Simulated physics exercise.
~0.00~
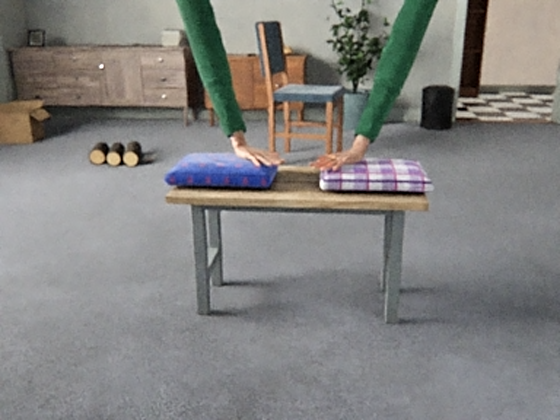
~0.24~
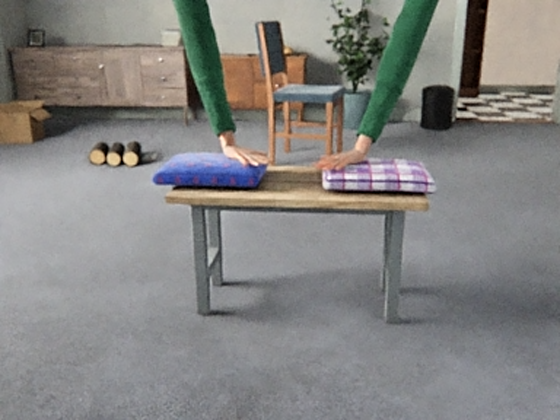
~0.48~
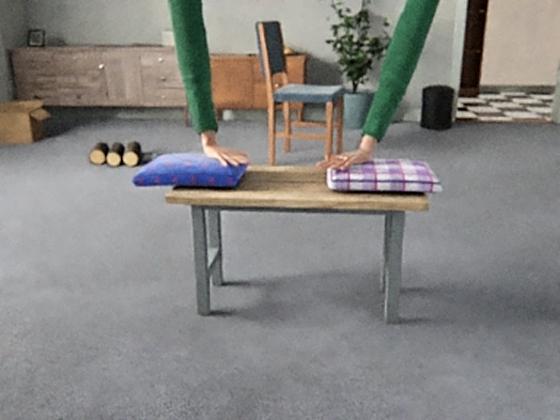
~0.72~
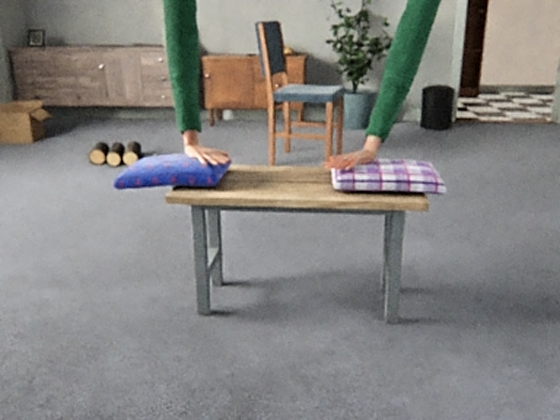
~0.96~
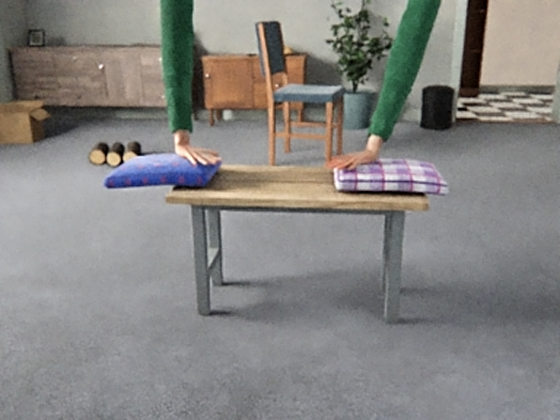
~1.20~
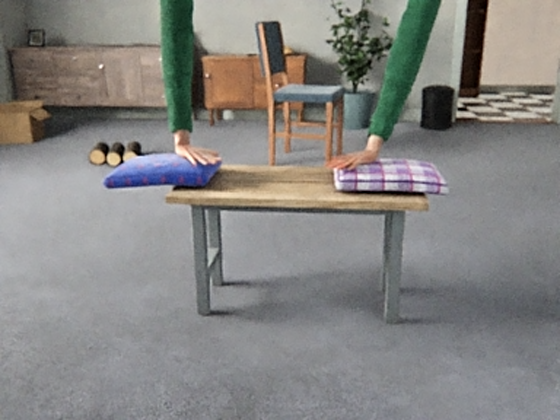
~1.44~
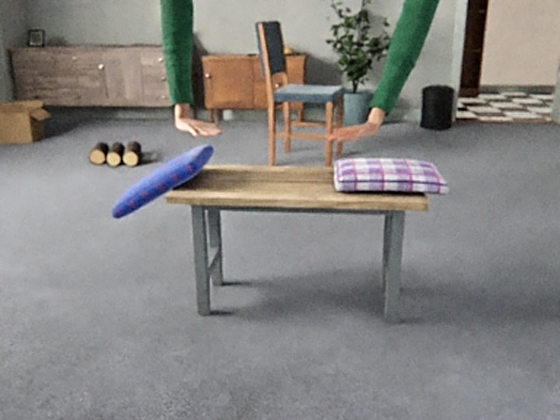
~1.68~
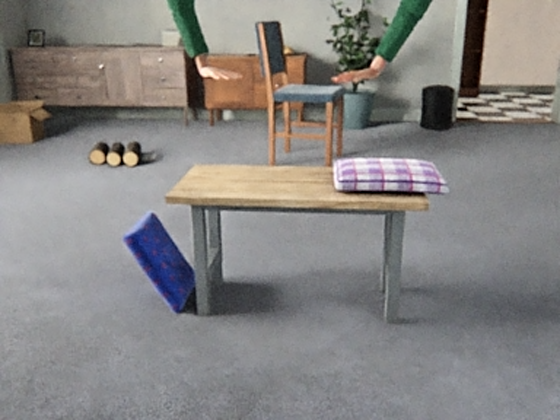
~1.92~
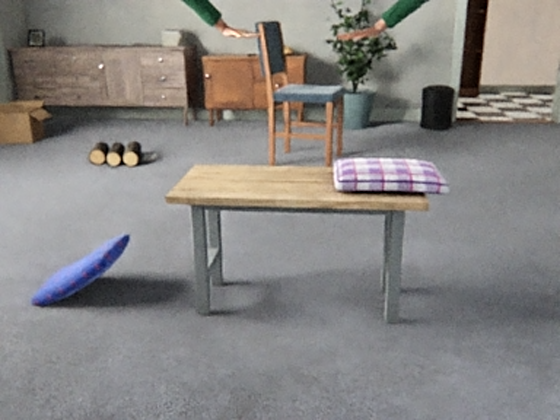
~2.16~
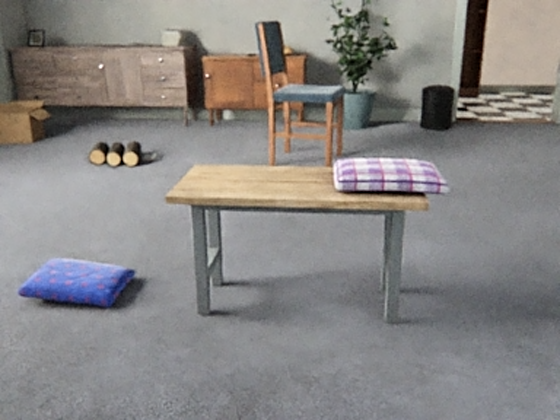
A blue pillow slid left under one hand until it hung over the bench's end, while a purple checked cushion shifted slightly right under the other. When both hands lifted away, the blue one tipped off and landed on the floor; the purple one stayed put.
